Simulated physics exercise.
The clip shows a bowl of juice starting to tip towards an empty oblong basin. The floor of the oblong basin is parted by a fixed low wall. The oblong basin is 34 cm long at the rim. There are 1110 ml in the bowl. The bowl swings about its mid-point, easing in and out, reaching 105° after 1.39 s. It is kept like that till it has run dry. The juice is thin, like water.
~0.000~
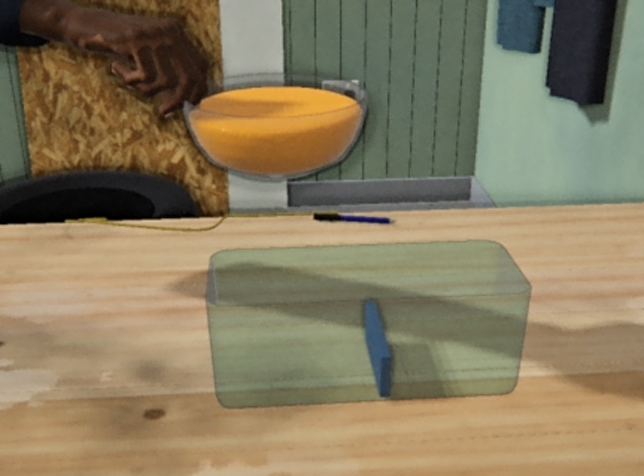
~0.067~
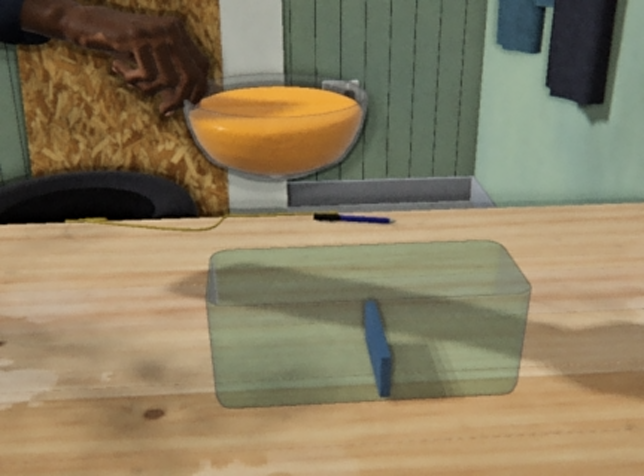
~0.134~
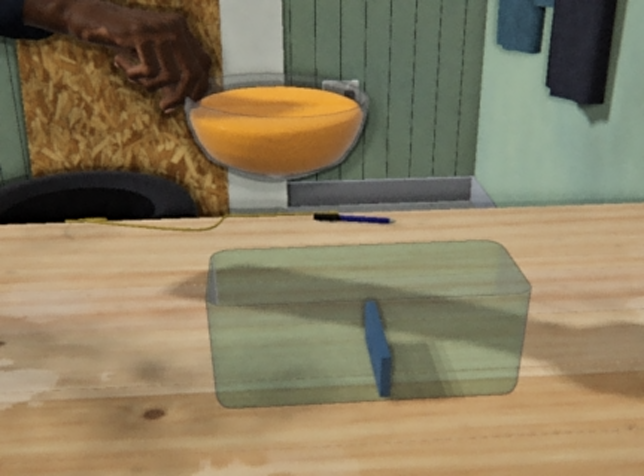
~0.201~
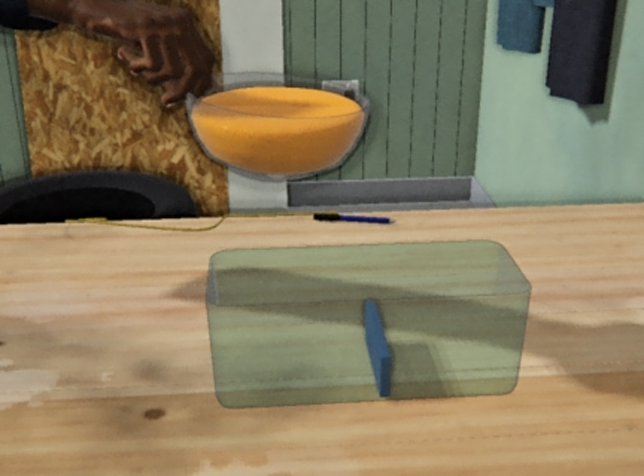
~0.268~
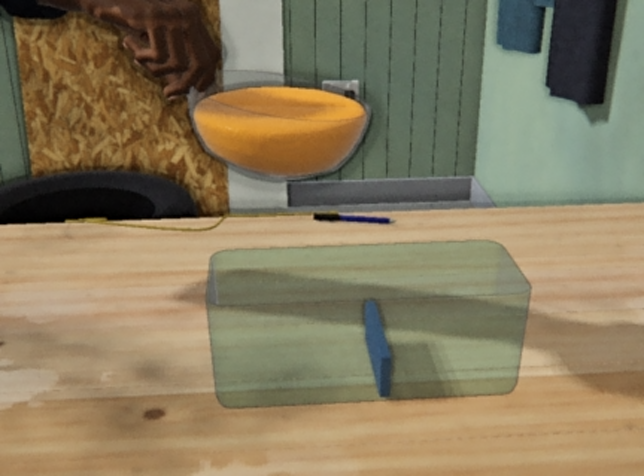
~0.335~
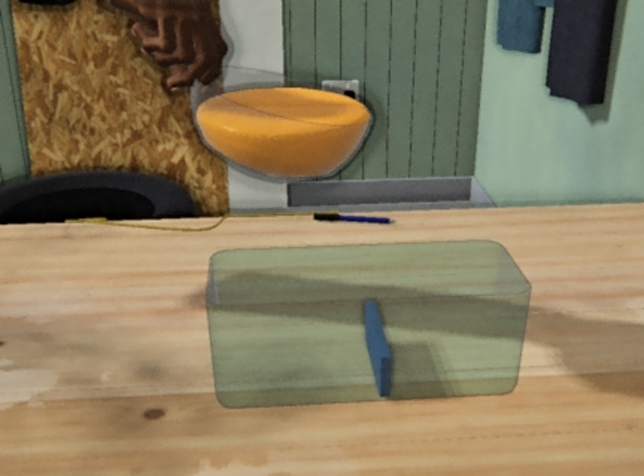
A clear bowl of orange juice tilts slightly, its right side dipping, while the dark hand at its left edge rises a little and the camera stays still. The view looks across a pale wooden table in a room with green panelling, chipboard and dark cloths hanging at right. On the table sit a pale green see-through basin with an upright blue piece inside and a blue pen behind it.
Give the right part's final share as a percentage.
The far part has some 77 per cent.
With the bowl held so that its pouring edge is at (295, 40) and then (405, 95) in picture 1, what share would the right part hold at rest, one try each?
First 50, then 80 per cent.
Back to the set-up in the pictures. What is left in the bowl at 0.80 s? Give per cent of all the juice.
Some 36 per cent.
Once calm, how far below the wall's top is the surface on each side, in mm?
Left about 44 mm, right about 8 mm.
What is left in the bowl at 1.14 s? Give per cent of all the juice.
Near 2 in a hundred.
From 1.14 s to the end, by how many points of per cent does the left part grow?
Some 8 per cent.
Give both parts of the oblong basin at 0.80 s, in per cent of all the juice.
Left about 1, right about 26.
Then, 0.80 s in, the tilt is 65° and 35 per cent is still to pour, 1 is left of the wall and 25 right of it.
Then, 1.14 s in, the tilt is 97° and 2 per cent is still to pour, 11 is left of the wall and 78 right of it.
Then, 1.50 s in, the tilt is 105° and 0 per cent is still to pour, 18 is left of the wall and 78 right of it.
Then, 1.89 s in, the tilt is 105° and 0 per cent is still to pour, 19 is left of the wall and 77 right of it.
Finally, 19 per cent lies left of the wall, 77 right of it and 4 outside.
